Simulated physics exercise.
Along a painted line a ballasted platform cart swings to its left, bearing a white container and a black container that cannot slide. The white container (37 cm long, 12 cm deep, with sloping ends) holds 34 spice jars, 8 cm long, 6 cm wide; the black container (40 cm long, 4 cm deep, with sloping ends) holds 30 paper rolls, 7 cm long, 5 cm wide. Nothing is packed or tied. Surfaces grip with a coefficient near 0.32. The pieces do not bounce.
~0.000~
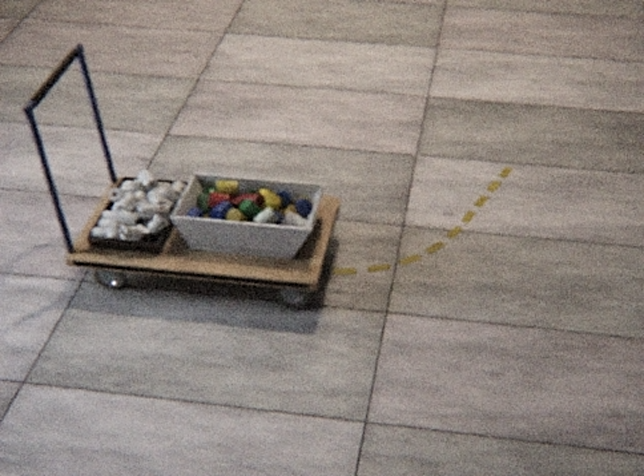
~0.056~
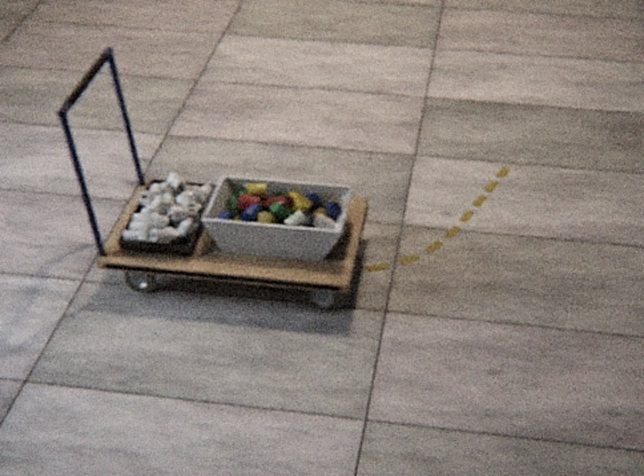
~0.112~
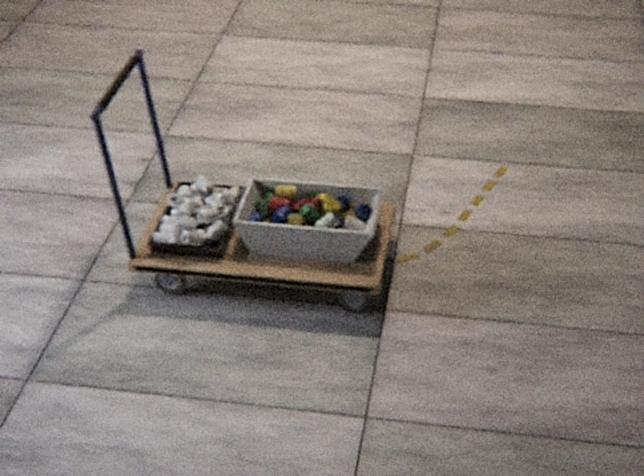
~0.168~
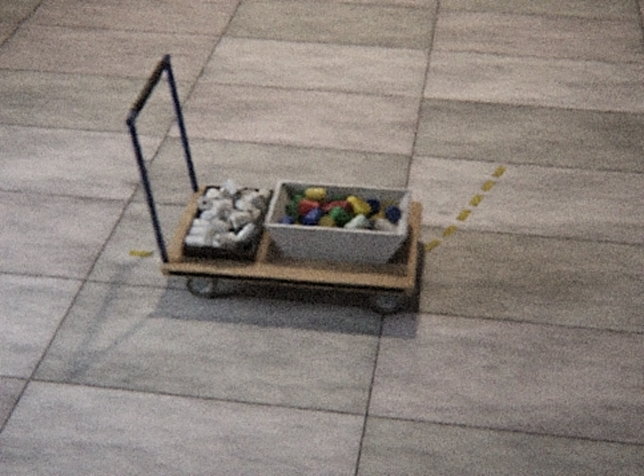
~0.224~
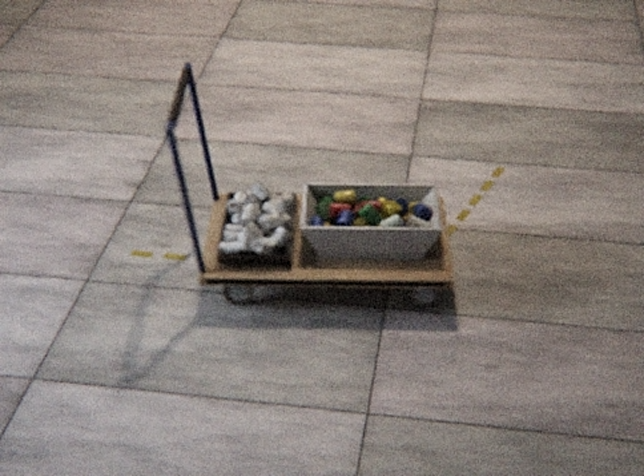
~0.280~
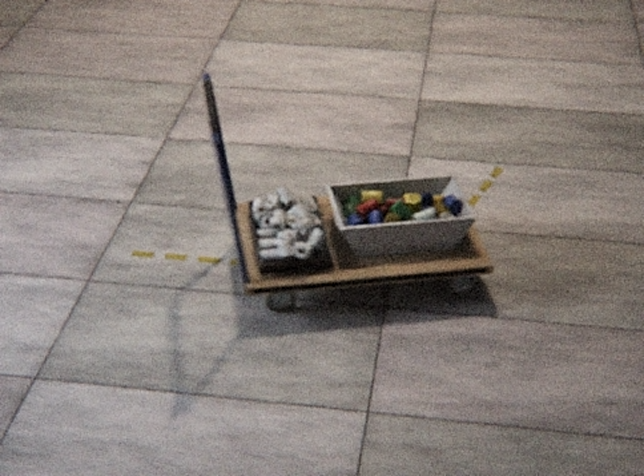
On a tiled floor, a platform cart carrying black and white containers rolls rightward along a dashed yellow line, then begins turning away.
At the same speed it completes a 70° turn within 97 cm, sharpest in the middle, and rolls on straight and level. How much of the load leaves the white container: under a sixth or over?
The white container loses fewer than one in six of its spice jars.
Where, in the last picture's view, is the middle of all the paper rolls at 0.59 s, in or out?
Near (470, 209).
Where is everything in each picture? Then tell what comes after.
In the first picture (places track the rim corner closest to us here), white container (308, 229); black container (157, 244); heading changed by 0°, 0 cm rolled; all still inside.
The second picture shows white container (339, 231); black container (189, 246); heading changed by 0°, 12 cm rolled.
The third picture shows white container (370, 233); black container (220, 248); heading changed by 0°, 24 cm rolled.
The fourth picture shows white container (403, 234); black container (252, 251); heading changed by 1°, 36 cm rolled.
The fifth picture shows white container (439, 229); black container (290, 255); heading changed by 7°, 47 cm rolled.
The sixth picture shows white container (473, 217); black container (332, 257); heading changed by 17°, 59 cm rolled; all still inside.
After 0.36 s, the white container has all 34 and the black container has all 30.
After 0.45 s, the white container has all 34 and the black container is down by 3 of 30.
After 0.59 s, the white container is down by 1 of 34 and the black container is down by 7 of 30.
When it is over (at 1.05 s), the white container is down by 1 of 34 and the black container is down by 21 of 30. Asked share, 1 of 34, 3 per cent.
